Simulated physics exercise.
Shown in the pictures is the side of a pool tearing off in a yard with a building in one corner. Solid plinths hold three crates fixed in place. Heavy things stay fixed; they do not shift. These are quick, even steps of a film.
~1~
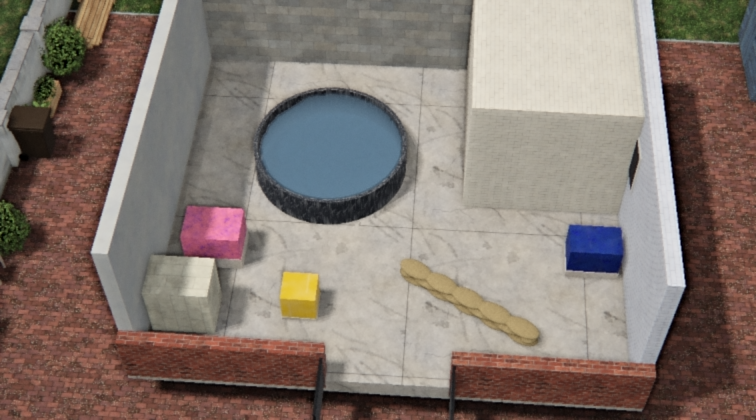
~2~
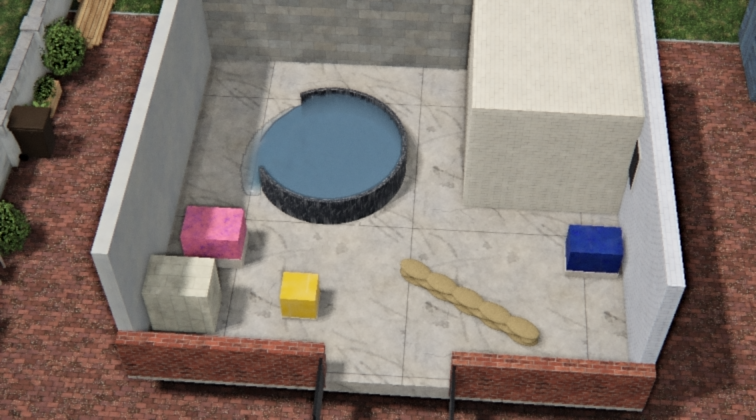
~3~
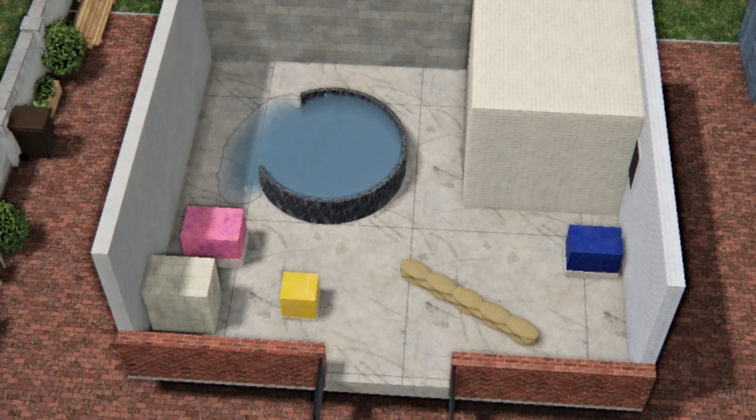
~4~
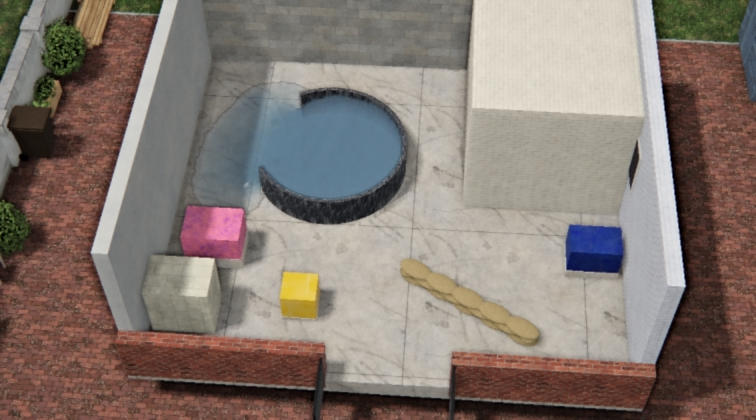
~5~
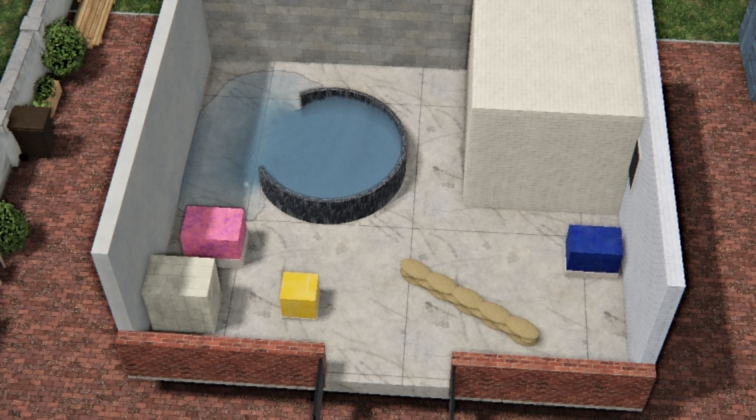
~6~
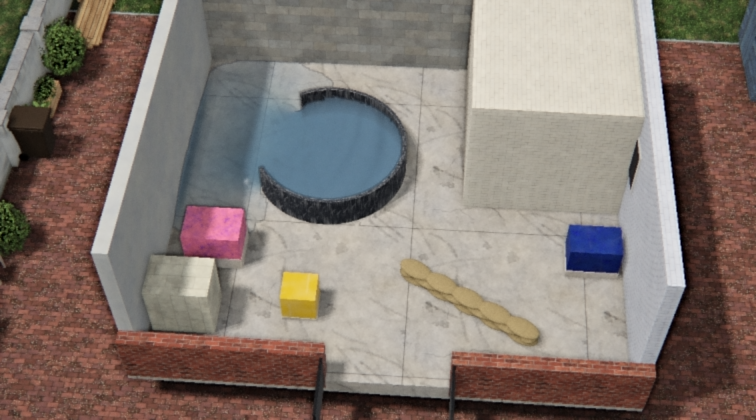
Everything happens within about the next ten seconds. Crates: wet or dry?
Blue crate, dry; pink crate, dry; yellow crate, wet.
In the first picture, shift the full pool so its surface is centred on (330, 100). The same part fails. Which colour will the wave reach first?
The one in pink comes first.
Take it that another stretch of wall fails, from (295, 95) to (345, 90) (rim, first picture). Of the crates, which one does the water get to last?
It's the crate marked blue.
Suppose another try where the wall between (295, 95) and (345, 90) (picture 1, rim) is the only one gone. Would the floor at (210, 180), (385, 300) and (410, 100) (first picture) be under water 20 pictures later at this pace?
Spot one: Reached by the flood. Spot two: Spared by the leak. Spot three: Reached by the flood.
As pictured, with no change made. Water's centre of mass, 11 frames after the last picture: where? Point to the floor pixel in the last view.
Around pixel (271, 149) of the last picture.
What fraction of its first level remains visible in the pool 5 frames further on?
My reading is roughly 66 in a hundred.
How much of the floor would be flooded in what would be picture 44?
My guess is around 75 in a hundred.
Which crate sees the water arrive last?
Note: The one in blue.
A moment on, water covers 20 % of the floor; the blue crate not reached, the pink crate water round its plinth, the yellow crate not reached.
Next, water covers 25 % of the floor; the blue crate not reached, the pink crate water round its plinth, the yellow crate not reached.
Then, water covers 45 % of the floor; the blue crate not reached, the pink crate water round its plinth, the yellow crate water round its plinth.
Later, water covers 75 % of the floor; the blue crate water round its plinth, the pink crate water round its plinth, the yellow crate water round its plinth.
In the end, water covers 95 % of the floor; the blue crate stayed above the water, the pink crate stayed above the water, the yellow crate was topped.
